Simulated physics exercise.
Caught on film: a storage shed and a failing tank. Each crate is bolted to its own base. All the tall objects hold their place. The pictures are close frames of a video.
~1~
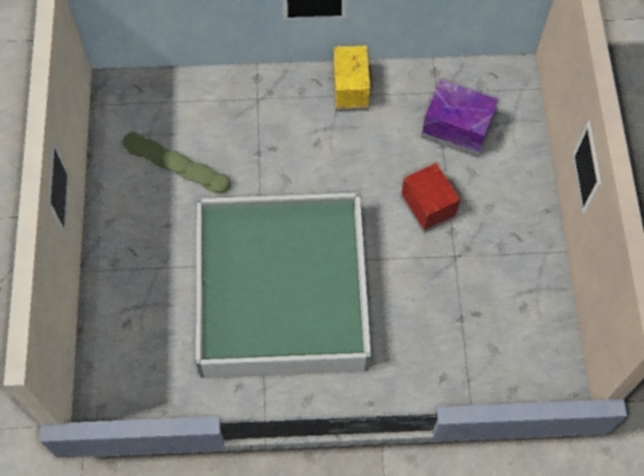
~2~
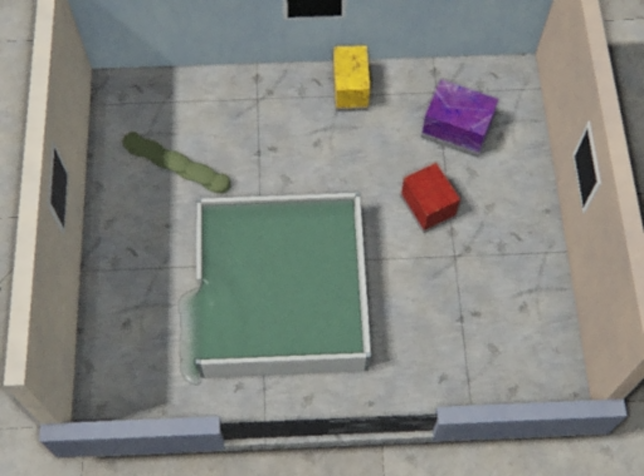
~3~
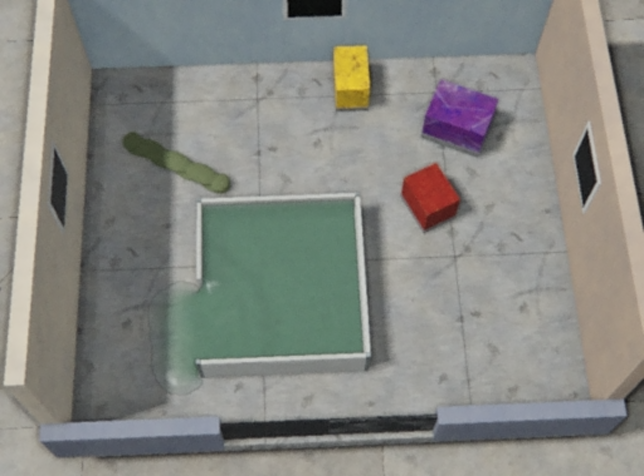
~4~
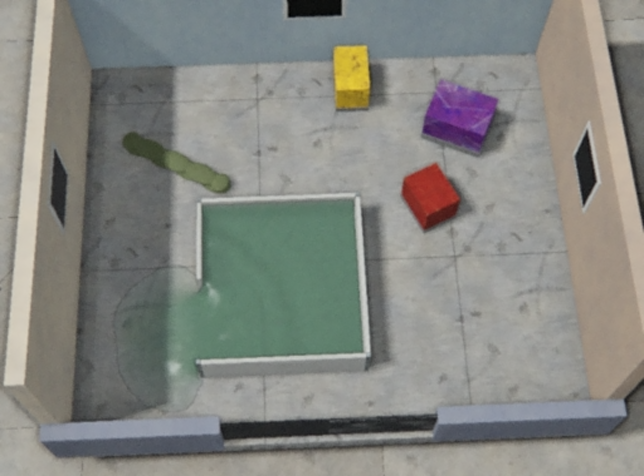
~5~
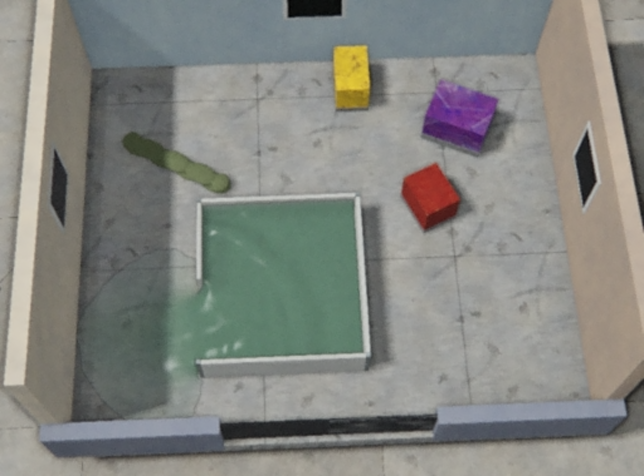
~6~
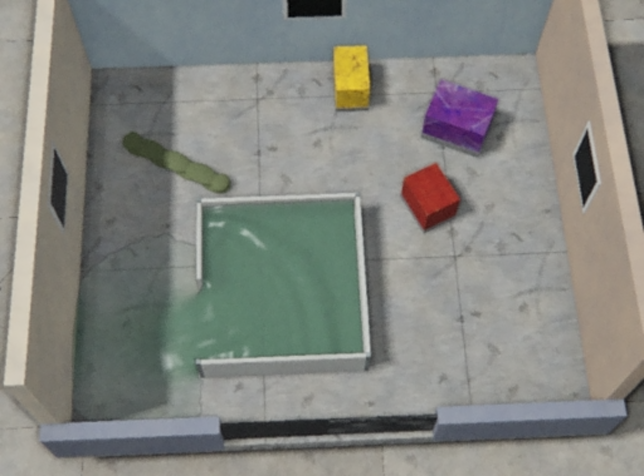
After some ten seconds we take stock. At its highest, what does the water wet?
The red crate is wetted; the purple crate escapes dry; the yellow crate is wetted.
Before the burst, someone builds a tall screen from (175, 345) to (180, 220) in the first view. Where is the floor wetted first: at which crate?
That is the red-painted one.
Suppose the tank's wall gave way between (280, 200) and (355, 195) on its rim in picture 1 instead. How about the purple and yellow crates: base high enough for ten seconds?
My reading: The purple one is topped, the yellow one is soaked.
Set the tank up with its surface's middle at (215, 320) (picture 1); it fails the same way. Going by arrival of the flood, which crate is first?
The one in yellow.
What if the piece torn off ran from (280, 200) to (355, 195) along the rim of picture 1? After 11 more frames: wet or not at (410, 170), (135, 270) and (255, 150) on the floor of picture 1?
In turn: Awash, dry, awash.
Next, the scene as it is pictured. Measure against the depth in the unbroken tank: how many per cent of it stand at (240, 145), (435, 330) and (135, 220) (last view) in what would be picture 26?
In turn 0, 0 and 14 in a hundred.
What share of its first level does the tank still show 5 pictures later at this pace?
Roughly 78 per cent.
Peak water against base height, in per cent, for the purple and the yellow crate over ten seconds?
In turn 70 and 140 per cent.
A moment on, water covers 15 % of the floor; the red crate not reached, the purple crate not reached, the yellow crate not reached.
Next, water covers 20 % of the floor; the red crate not reached, the purple crate not reached, the yellow crate not reached.
Then, water covers 35 % of the floor; the red crate not reached, the purple crate not reached, the yellow crate not reached.
Later, water covers 70 % of the floor; the red crate water round its plinth, the purple crate water round its plinth, the yellow crate water round its plinth.
In the end, water covers 95 % of the floor; the red crate was topped, the purple crate stayed above the water, the yellow crate was topped.
